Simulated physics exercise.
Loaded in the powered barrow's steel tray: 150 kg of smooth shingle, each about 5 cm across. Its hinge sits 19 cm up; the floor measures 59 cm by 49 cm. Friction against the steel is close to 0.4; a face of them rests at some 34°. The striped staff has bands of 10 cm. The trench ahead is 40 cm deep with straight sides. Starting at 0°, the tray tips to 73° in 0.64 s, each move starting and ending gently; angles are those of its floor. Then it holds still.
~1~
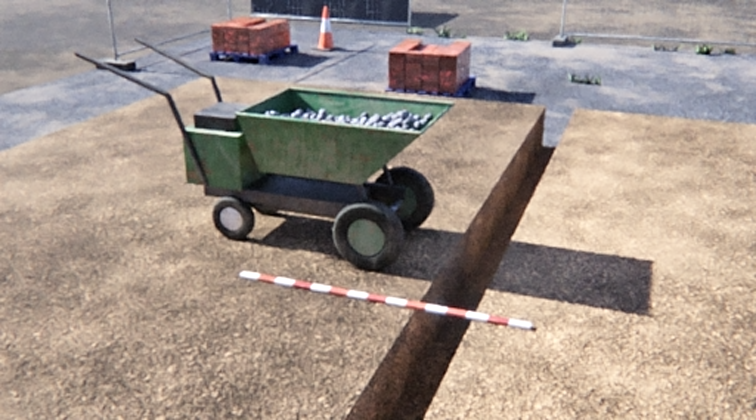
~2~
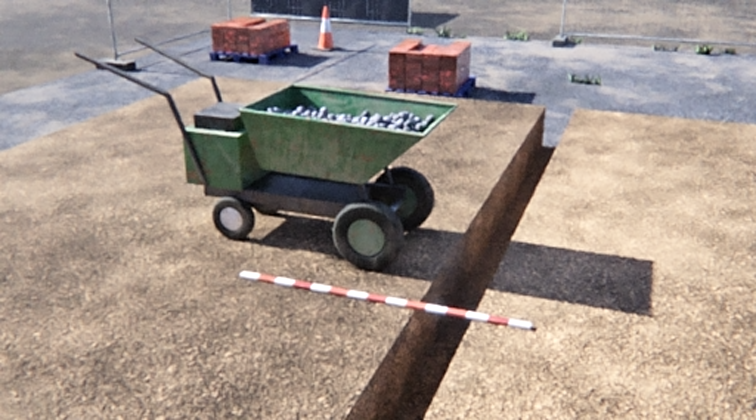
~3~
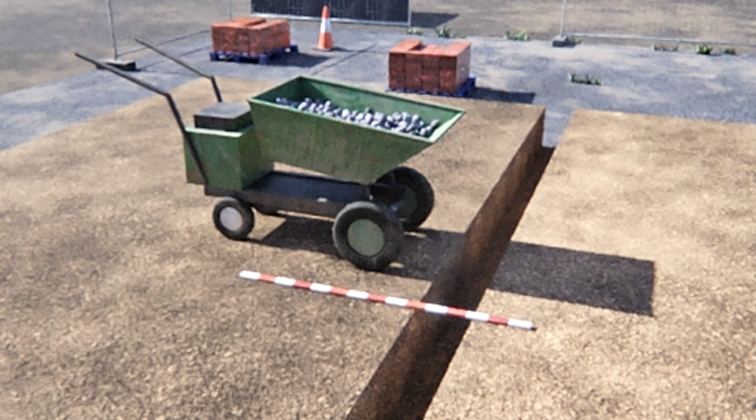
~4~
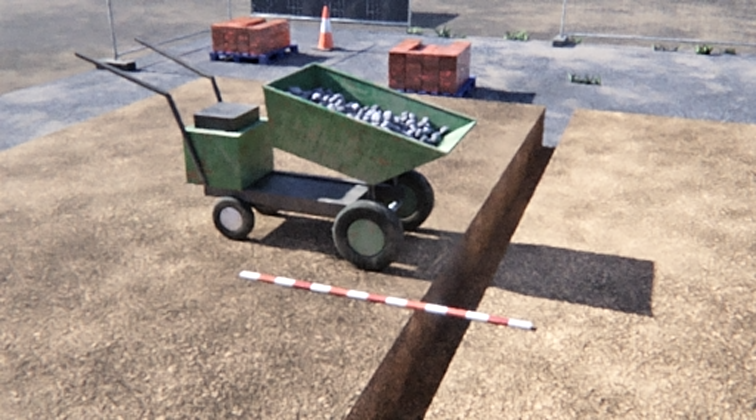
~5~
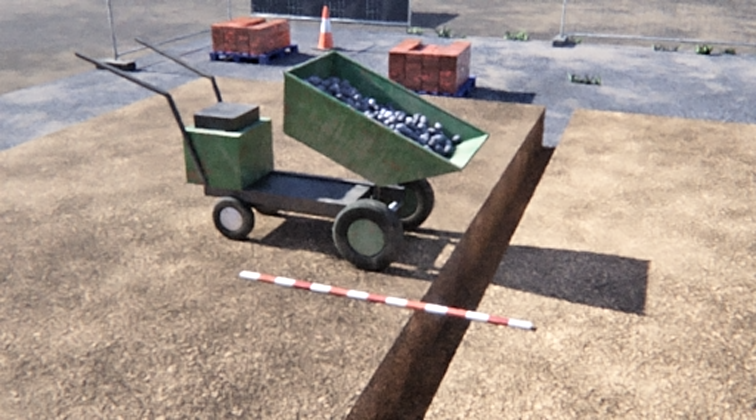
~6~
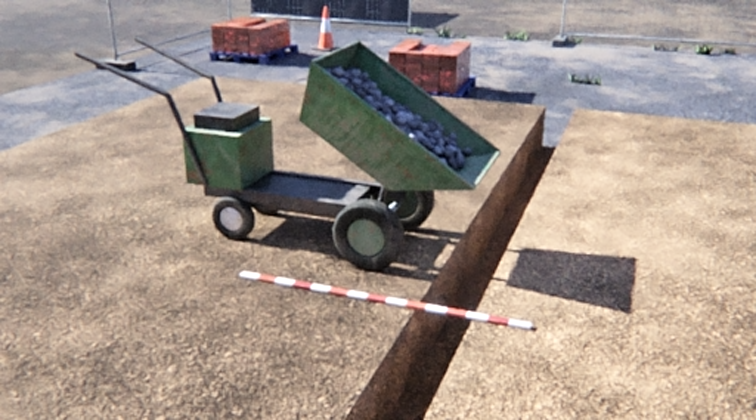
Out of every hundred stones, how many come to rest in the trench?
Roughly 4 per cent ends in the trench.
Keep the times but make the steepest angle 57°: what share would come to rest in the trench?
It would be near 10 per cent.
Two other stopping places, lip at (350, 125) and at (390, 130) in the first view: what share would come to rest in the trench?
First some 85, then 35 per cent.
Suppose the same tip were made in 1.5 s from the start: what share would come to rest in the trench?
It would be near 0 per cent.
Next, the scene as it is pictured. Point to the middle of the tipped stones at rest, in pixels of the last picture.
Their middle is at about (592, 276).
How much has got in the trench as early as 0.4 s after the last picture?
About 0 per cent by then.
Then, 0.2 s after the last picture the floor is at 62°, 100 % in the tray; the foremost stones are at (489, 220).
Then, 0.4 s after the last picture the floor is at 73°, 67 % in the tray, 33 % past the trench; the foremost stones are at (579, 281).
Then, 0.8 s after the last picture the floor is at 73°, 8 % in the tray, 1 % in the trench, 91 % past the trench; the foremost stones are past the picture's edge.
Then, 2.7 s after the last picture the floor is at 73°, 3 % in the tray, 4 % in the trench, 93 % past the trench; the foremost stones are past the picture's edge.
